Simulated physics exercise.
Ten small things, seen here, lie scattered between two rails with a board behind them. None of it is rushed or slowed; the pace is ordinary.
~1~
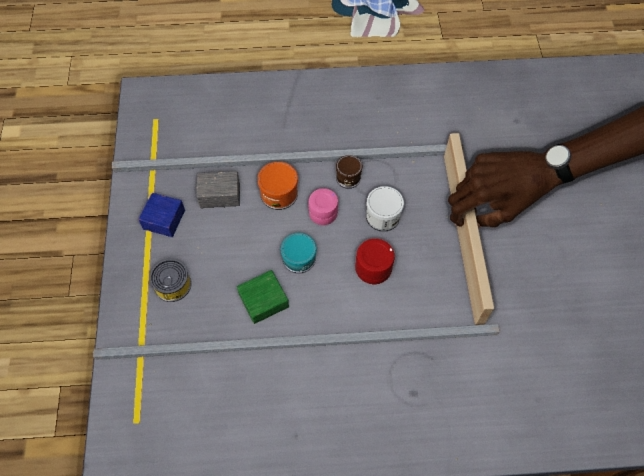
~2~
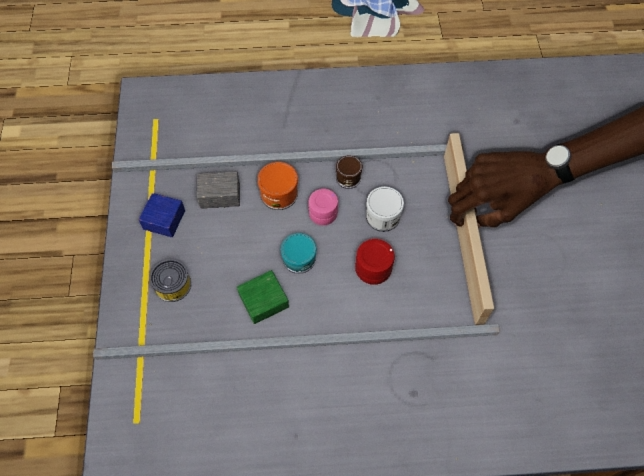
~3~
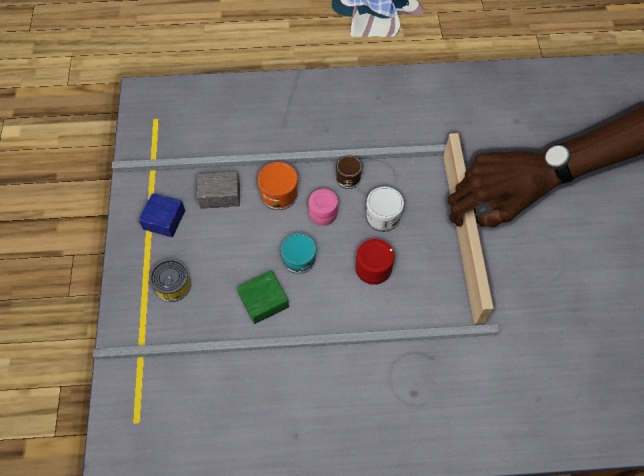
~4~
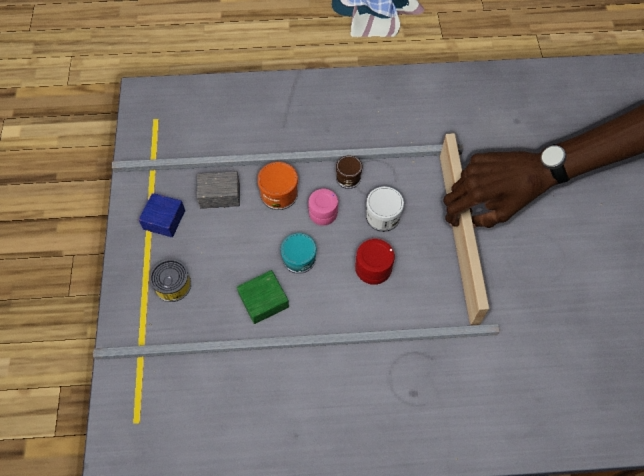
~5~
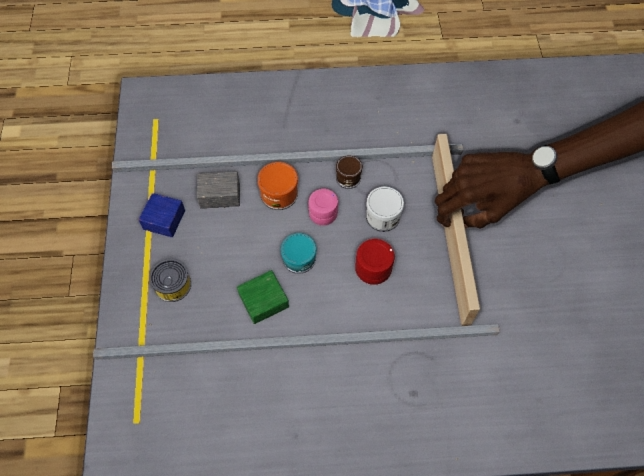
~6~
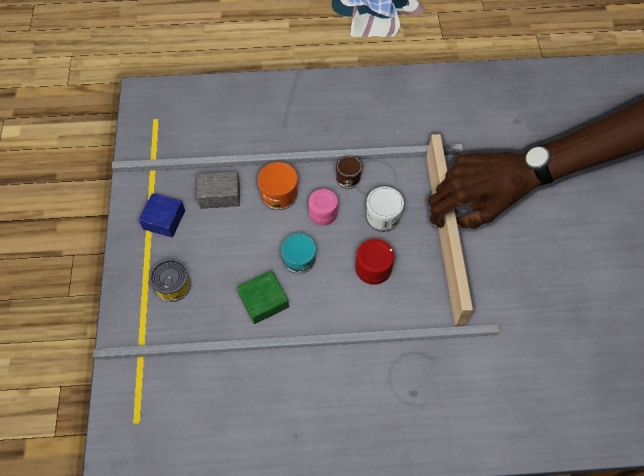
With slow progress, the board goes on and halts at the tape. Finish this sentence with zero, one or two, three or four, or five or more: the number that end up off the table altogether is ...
The number that end up off the table altogether is three or four.
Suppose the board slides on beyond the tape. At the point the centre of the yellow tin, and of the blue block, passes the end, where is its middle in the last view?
Near (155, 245), then near (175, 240).
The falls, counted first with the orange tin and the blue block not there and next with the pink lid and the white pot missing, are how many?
First 2, then 3.
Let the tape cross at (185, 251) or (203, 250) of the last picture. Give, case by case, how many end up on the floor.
First try 0, second try 0.
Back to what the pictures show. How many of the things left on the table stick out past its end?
The total comes out at 1.
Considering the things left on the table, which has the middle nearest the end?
That one is the turquoise tin.
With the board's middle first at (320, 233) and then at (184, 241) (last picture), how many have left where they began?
6, then 10.
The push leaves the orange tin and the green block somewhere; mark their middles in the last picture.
Near (128, 204) and (122, 323).
Soon after, none off yet; blue block at rest near (162, 215); yellow tin at rest near (171, 281); grey block at rest near (219, 190).
In the end, the number that fall off is three or four; gone, pink lid, grey block, yellow tin and blue block.
